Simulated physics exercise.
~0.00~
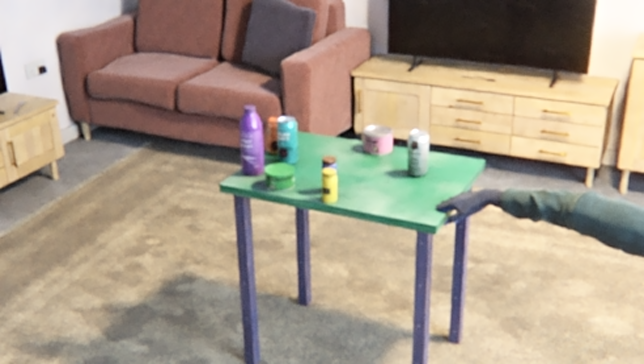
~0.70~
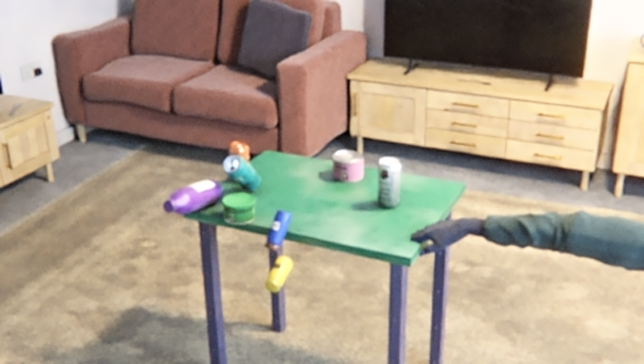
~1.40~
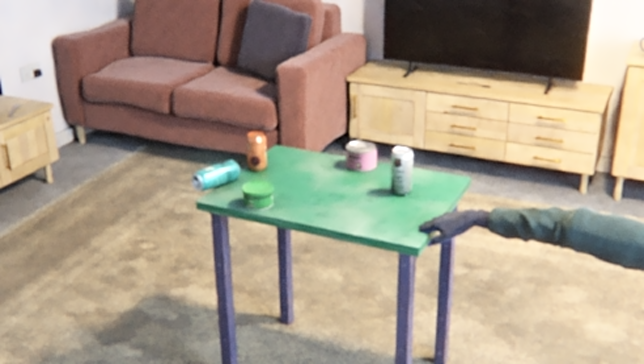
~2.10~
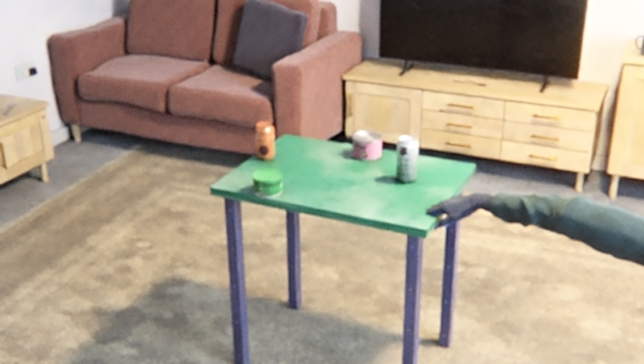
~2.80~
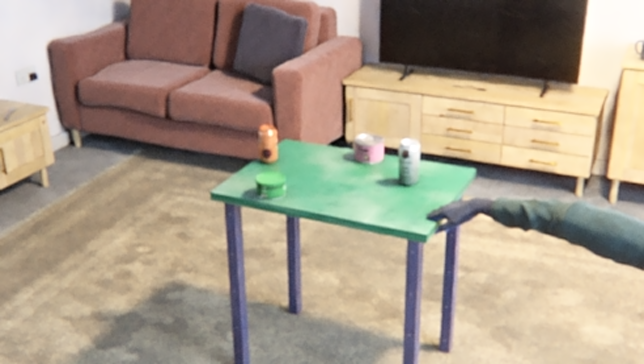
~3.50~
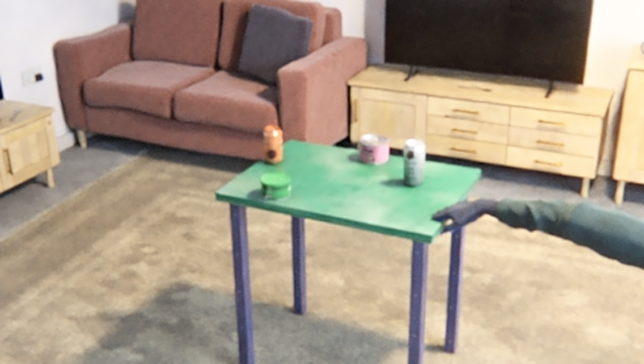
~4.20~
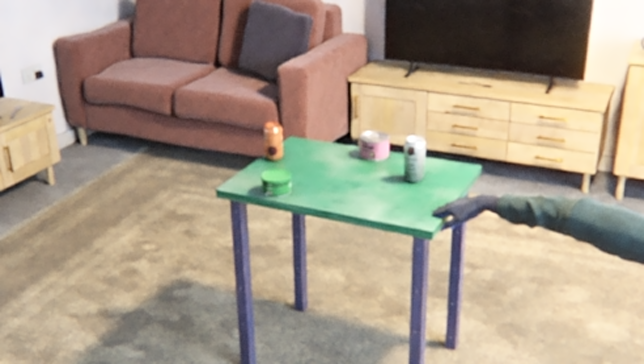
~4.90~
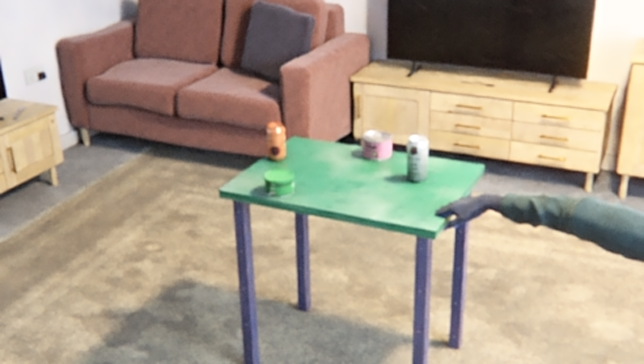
At the start, a green table with purple legs stands before a sofa and a television, holding bottles, cans and tubs while a dark-gloved hand rests on its right edge. The table jolts, and the purple bottle tips over at the left while the small yellow and blue containers tumble off the near edge. Next, the turquoise can leans, lies on its side at the left edge, and then it too is gone from the top. The table shifts back a little and settles, the hand still on it. Finally, the orange can, green tub, pink tub and white can remain standing on the tabletop.
